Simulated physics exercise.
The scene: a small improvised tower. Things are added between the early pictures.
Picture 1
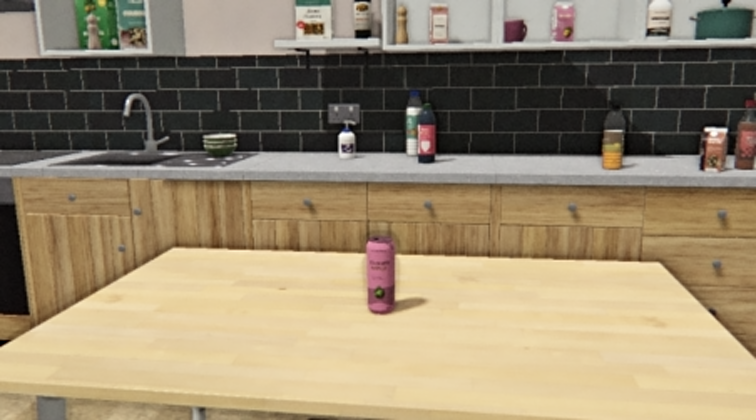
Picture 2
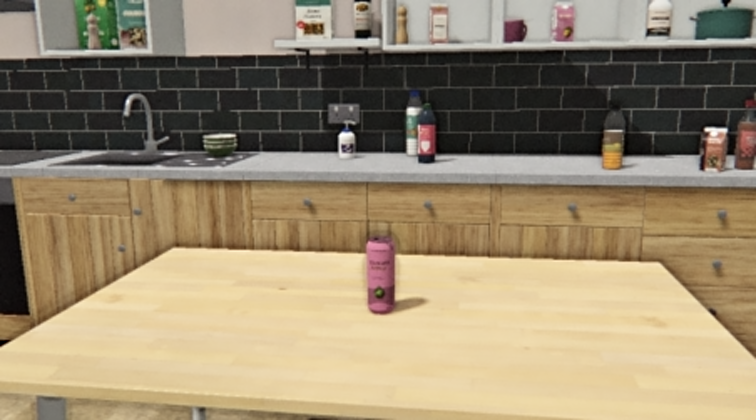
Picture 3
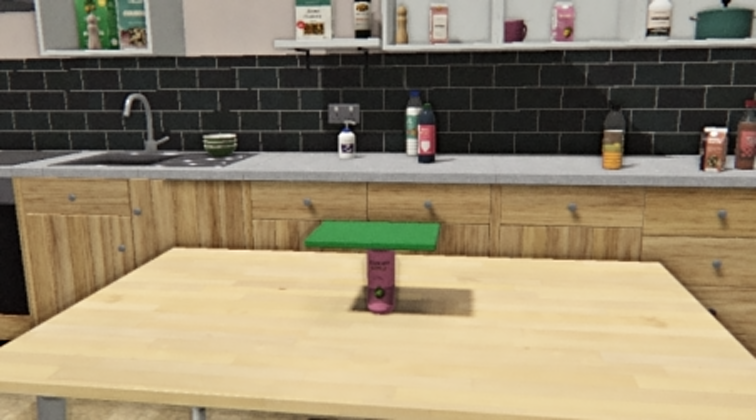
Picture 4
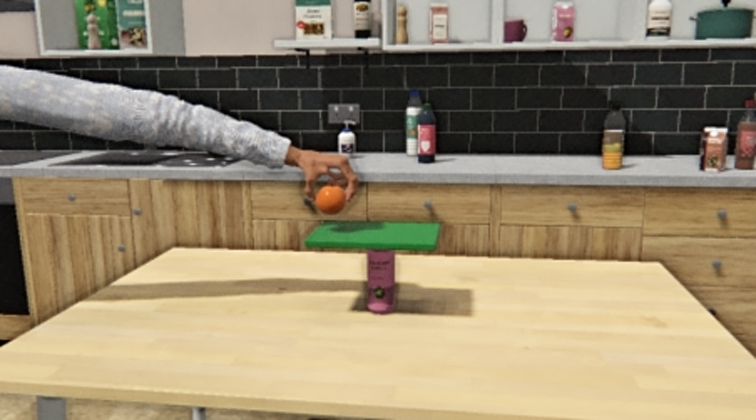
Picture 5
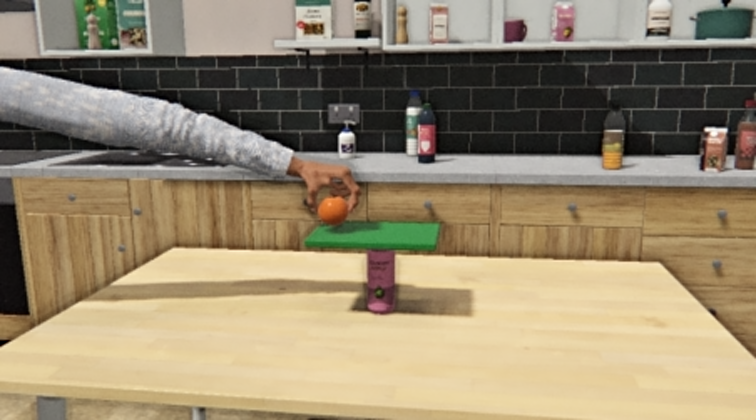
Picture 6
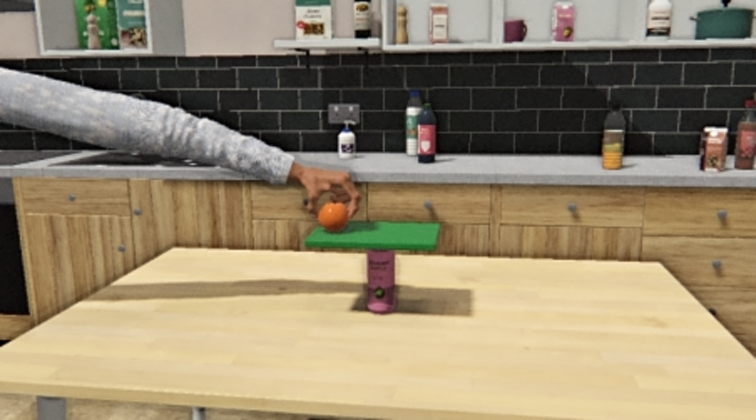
At the start, a pink can stands alone on a wooden table in a kitchen, and then a flat green lid appears balanced across its top. An arm in a grey sleeve then appears from the left, holding an orange tomato above the lid, and lowers it slightly onto the lid's left side, fingers still gripping it.
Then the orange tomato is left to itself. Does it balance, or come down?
It loses its balance.
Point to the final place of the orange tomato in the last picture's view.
Around (310, 297).
Then, 0.40 s later than the last frame, orange tomato now fallen; green lid tilted by 60°.
Then, 0.50 s later than the last frame, green lid on its side.
Then, 1.00 s later than the last frame, green lid now fallen.
When it is over, fallen, green lid and orange tomato; pink can as before. End places, in pixels of the last picture, orange tomato near (310, 297). The stack comes apart.
